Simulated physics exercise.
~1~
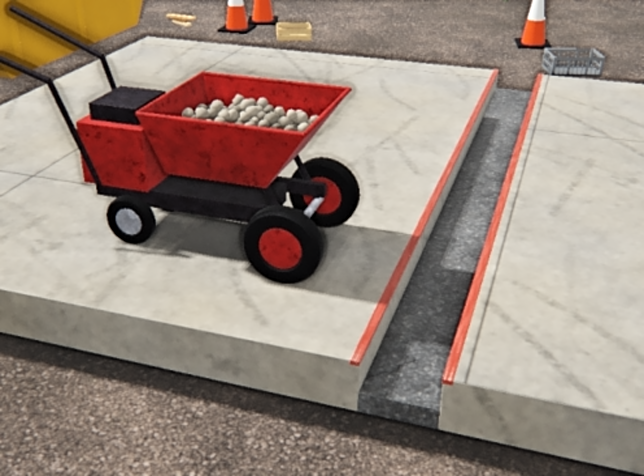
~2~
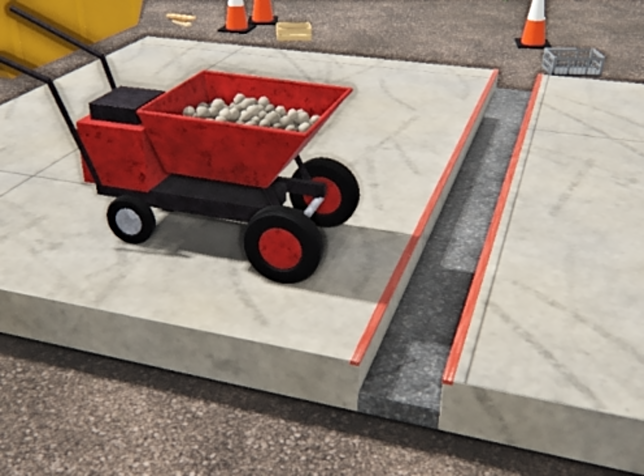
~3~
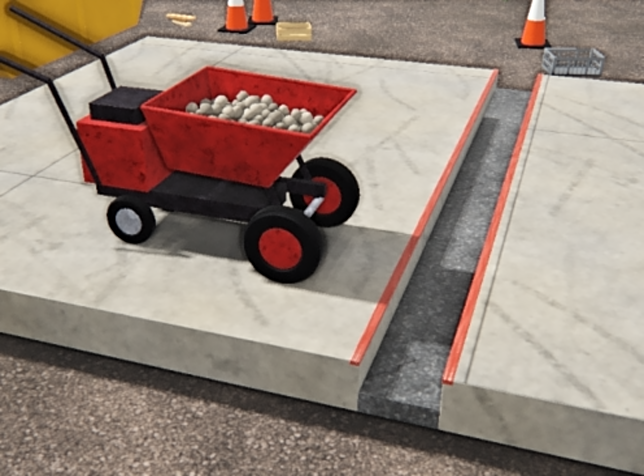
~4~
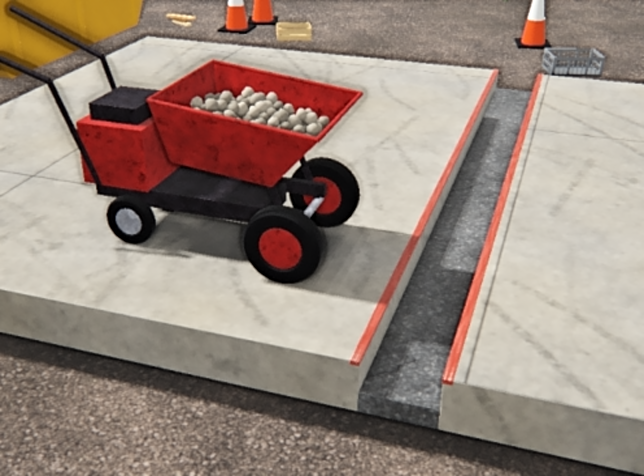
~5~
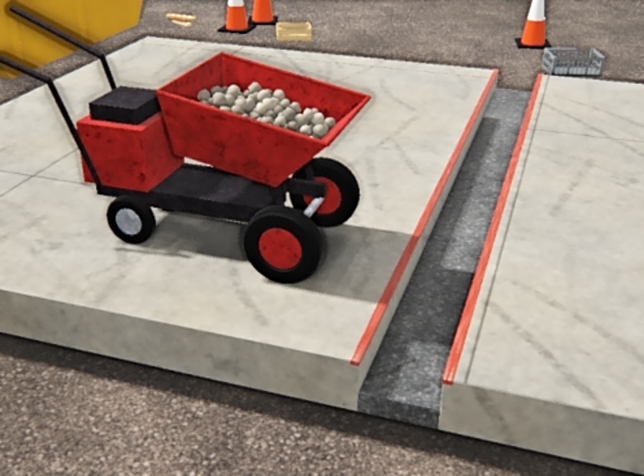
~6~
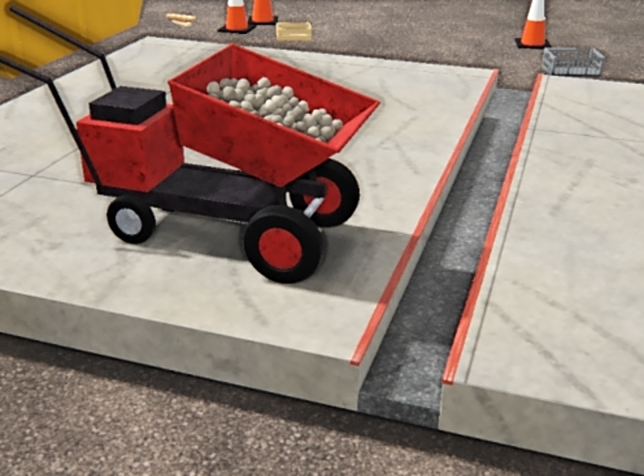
A red motor barrow with black handles and a skip of pale, rounded pebbles stands at left on a pale concrete slab, seen from a fixed raised angle. To its right a dark trench edged with red strips separates a second slab, with orange cones and a grey crate behind. The skip, level at first, tilts gradually forward to the right, its rear rising while the wheels stay still.
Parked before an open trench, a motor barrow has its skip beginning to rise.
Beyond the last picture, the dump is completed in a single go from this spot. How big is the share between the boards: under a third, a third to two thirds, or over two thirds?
Over two thirds.
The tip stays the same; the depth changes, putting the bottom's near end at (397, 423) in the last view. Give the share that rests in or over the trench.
It comes out near 90 percent.
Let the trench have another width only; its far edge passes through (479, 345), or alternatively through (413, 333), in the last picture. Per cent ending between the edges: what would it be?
First one: 100 per cent; second one: 30 per cent.
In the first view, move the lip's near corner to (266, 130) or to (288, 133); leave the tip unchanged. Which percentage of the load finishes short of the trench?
Roughly 10 per cent, then roughly 0 per cent.
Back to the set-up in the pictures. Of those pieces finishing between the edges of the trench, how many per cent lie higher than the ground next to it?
It works out at about 10 percent.
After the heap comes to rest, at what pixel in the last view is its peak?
Around (467, 275).
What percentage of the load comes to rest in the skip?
0 %, about.
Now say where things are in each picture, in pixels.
In the first picture, lip of the skip at (305, 135), level; top of the load at (229, 130), river pebbles; first edge of the trench at (372, 325); far edge at (460, 342), the trench over half as wide as the skip, and about half as deep as wide.
In the second picture, lip of the skip at (306, 136), level; top of the load at (245, 116).
In the third picture, lip of the skip at (311, 137), tipped barely; top of the load at (233, 127).
In the fourth picture, lip of the skip at (318, 140), tipped a little; top of the load at (233, 109).
In the fifth picture, lip of the skip at (327, 145), tipped a little; top of the load at (224, 112).
In the sixth picture, lip of the skip at (338, 151), tipped clearly; top of the load at (232, 106); first edge of the trench at (372, 325); far edge at (460, 342).
Soon, skip tipped steeply; all in the skip.
A while on, skip tipped right over; most in the skip; a small part in or heaped over the trench; a stray few beyond it; a stray few falling.
Towards the end, skip tipped right over; a small part in the skip; most in or heaped over the trench; a small part beyond it.
Finally, skip tipped right over; most in or heaped over the trench; a small part beyond it.
